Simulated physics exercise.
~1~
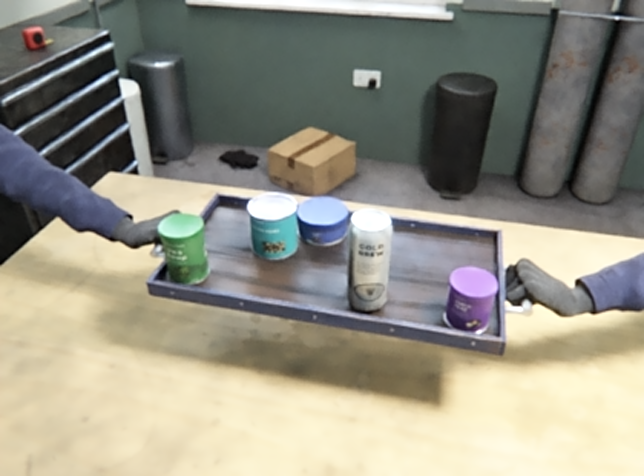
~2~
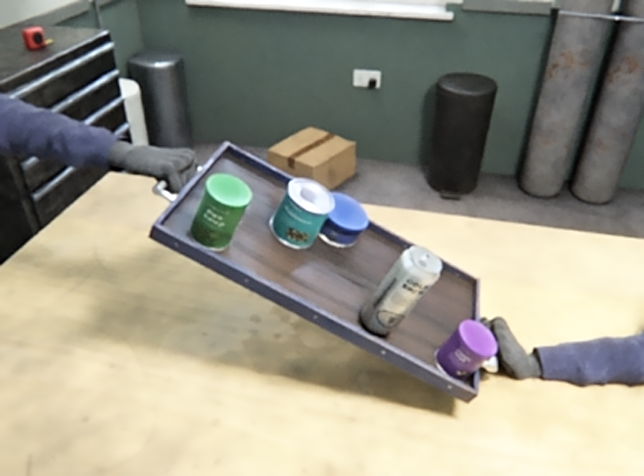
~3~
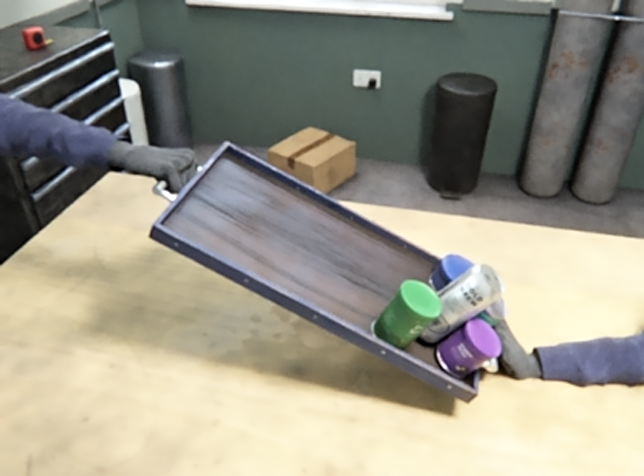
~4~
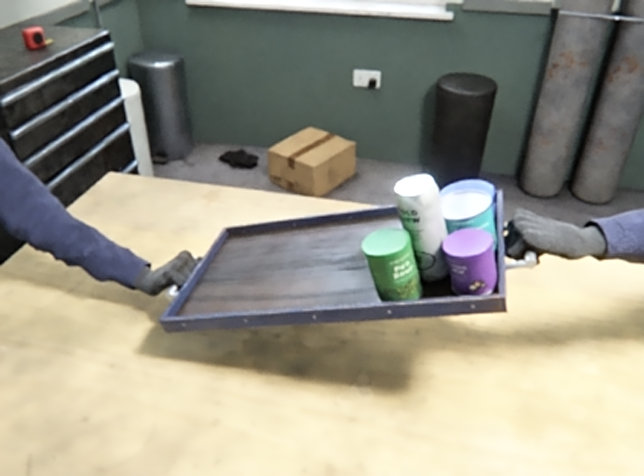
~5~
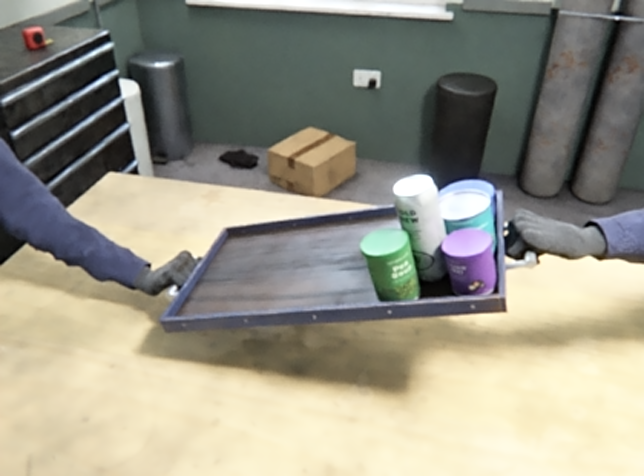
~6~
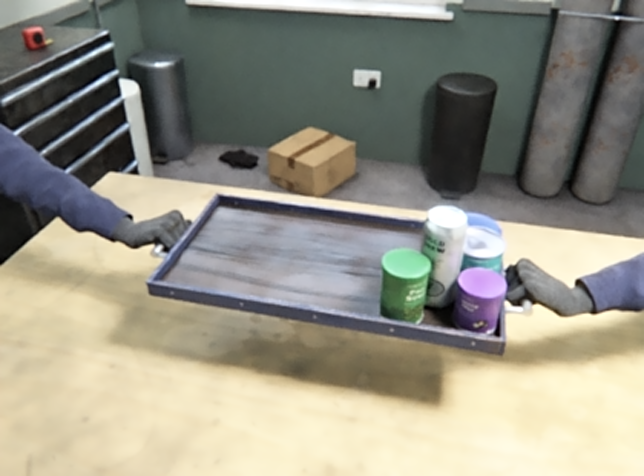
Gloved hands tilting a tray steeply right, sending tins, tub and can sliding to the right end, then levelling it, all upright.
